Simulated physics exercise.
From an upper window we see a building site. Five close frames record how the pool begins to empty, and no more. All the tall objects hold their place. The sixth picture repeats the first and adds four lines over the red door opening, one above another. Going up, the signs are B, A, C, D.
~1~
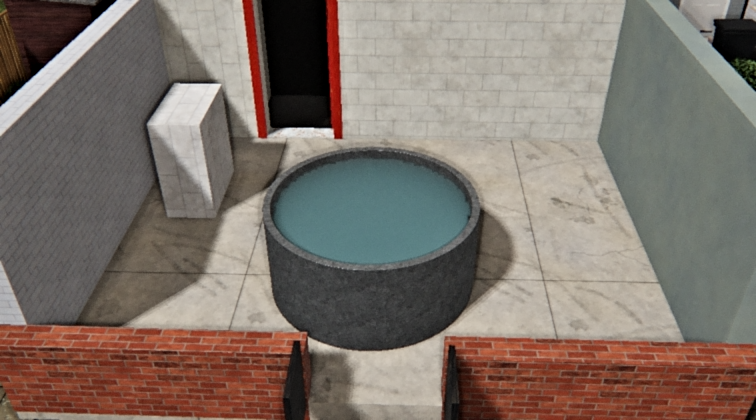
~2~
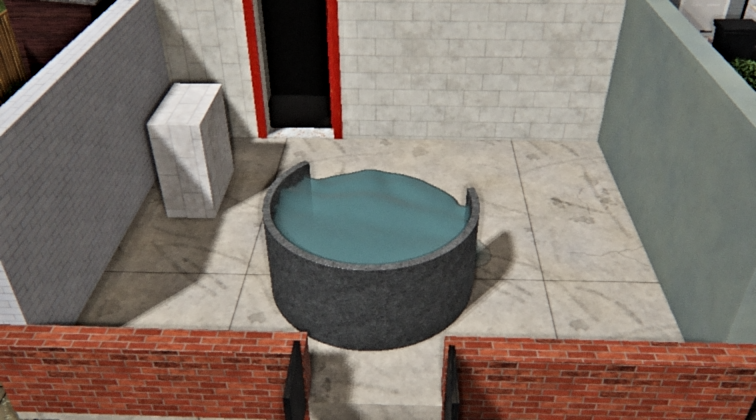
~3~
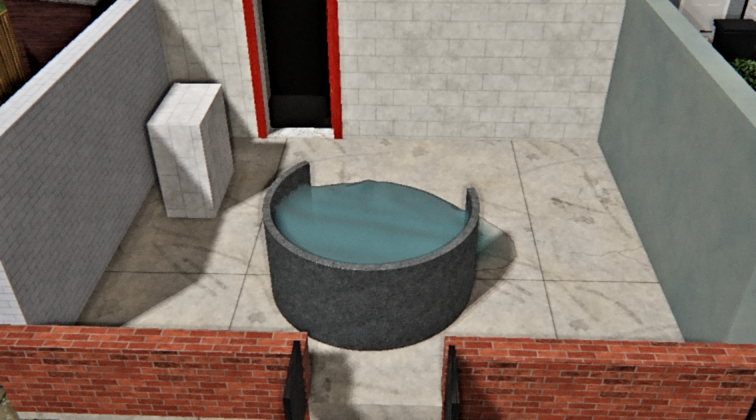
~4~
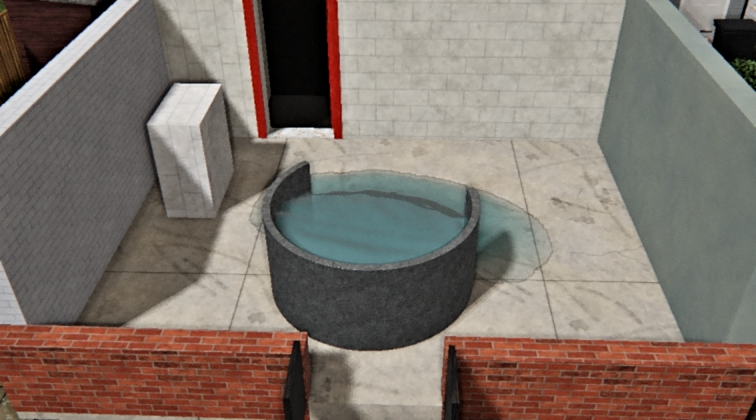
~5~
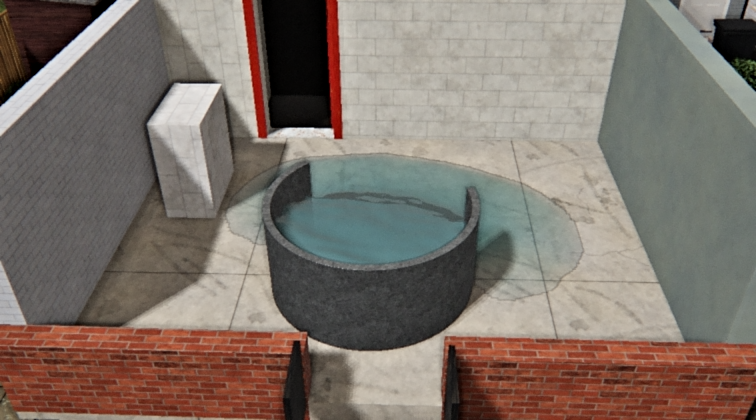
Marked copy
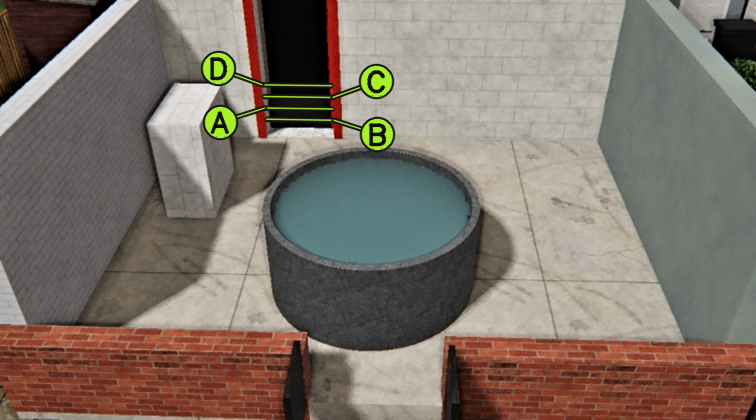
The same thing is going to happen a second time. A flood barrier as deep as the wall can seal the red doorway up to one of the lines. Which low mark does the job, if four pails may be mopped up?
B.
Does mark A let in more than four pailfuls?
No, not at all.
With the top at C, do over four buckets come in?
No.
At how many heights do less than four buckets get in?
All of them.
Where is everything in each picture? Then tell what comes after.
Water in the pool at rest, its middle at (371, 208); foot of the red doorway at (301, 138); open gate at (376, 330).
Water covers 3 % of the ground, its front hidden from here.
Water covers 8 % of the ground and shows as far out as (508, 253).
Water covers 17 % of the ground and shows as far out as (537, 253).
Water covers 29 % of the ground and shows as far out as (574, 243).
On the marked copy, A at (298, 108); B at (299, 119); C at (298, 96); D at (297, 85); from the bottom up B, A, C, D.
Choosing A, nothing gets over.
Choosing B, a bucket or two gets in.
Choosing C, nothing gets over.
Choosing D, nothing gets over.
